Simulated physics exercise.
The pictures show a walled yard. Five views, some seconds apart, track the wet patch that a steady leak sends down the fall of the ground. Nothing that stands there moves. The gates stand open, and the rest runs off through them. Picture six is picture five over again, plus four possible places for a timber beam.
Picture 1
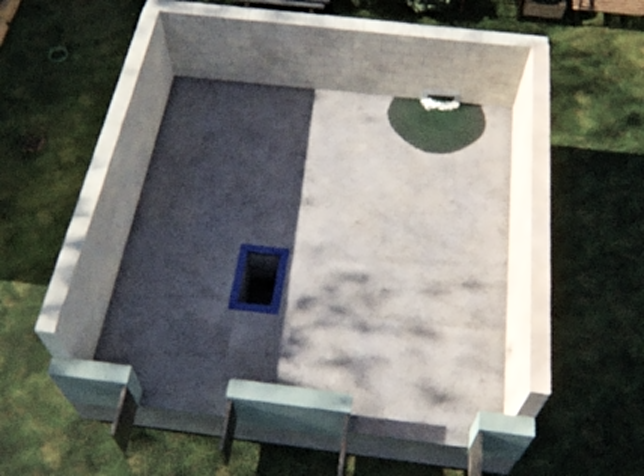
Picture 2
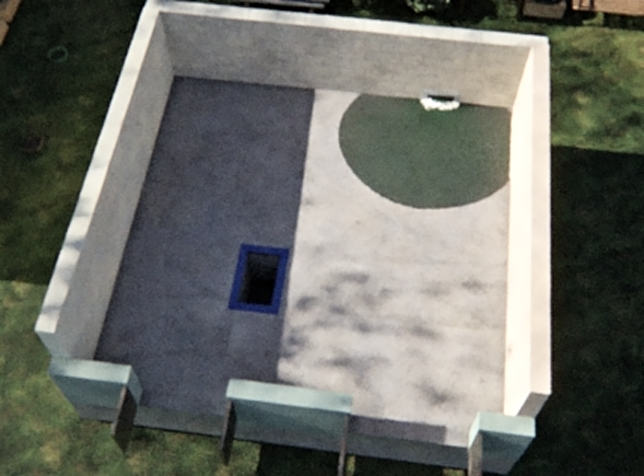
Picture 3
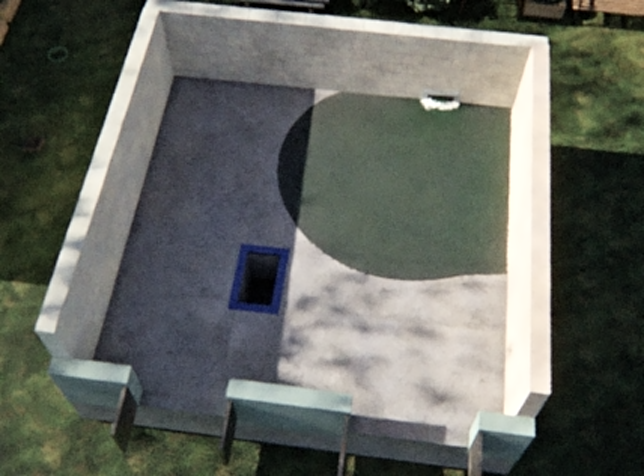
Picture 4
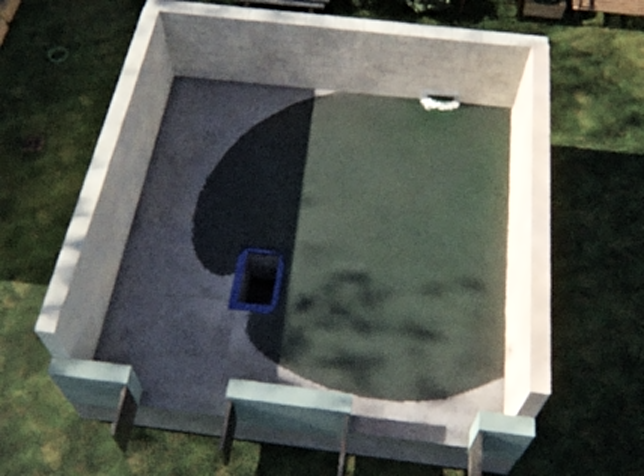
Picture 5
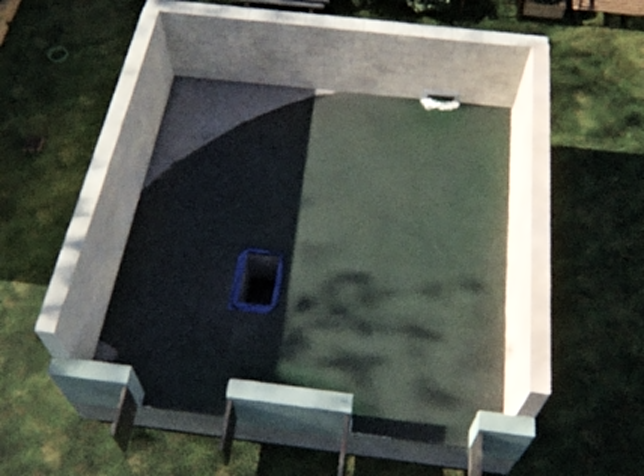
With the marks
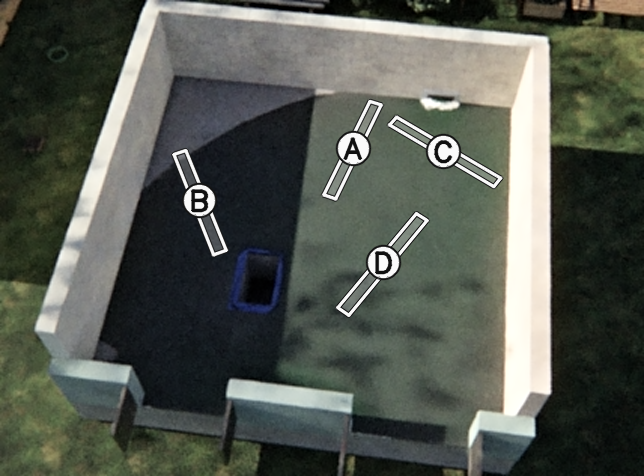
In this clip, a dark green wet patch spreads from a white spot by the back wall of a walled yard, widening across the pale right side, then over the darker left side and around a blue-edged drain pit.
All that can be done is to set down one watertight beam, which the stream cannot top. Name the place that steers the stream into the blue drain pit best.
B is best.
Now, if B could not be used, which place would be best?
Here it is place D.
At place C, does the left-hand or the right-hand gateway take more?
More leaves on the left.
On the marked copy, A from (329, 196) to (375, 103); B from (179, 152) to (219, 252); C from (393, 121) to (497, 182); D from (343, 311) to (421, 217).
For place A, about 15 % of the stream goes into the blue drain pit, about 85 % out by the gates.
For place B, about 32 % of the stream goes into the blue drain pit, about 68 % out by the gates.
For place C, about 11 % of the stream goes into the blue drain pit, about 89 % out by the gates.
For place D, about 23 % of the stream goes into the blue drain pit, about 77 % out by the gates.
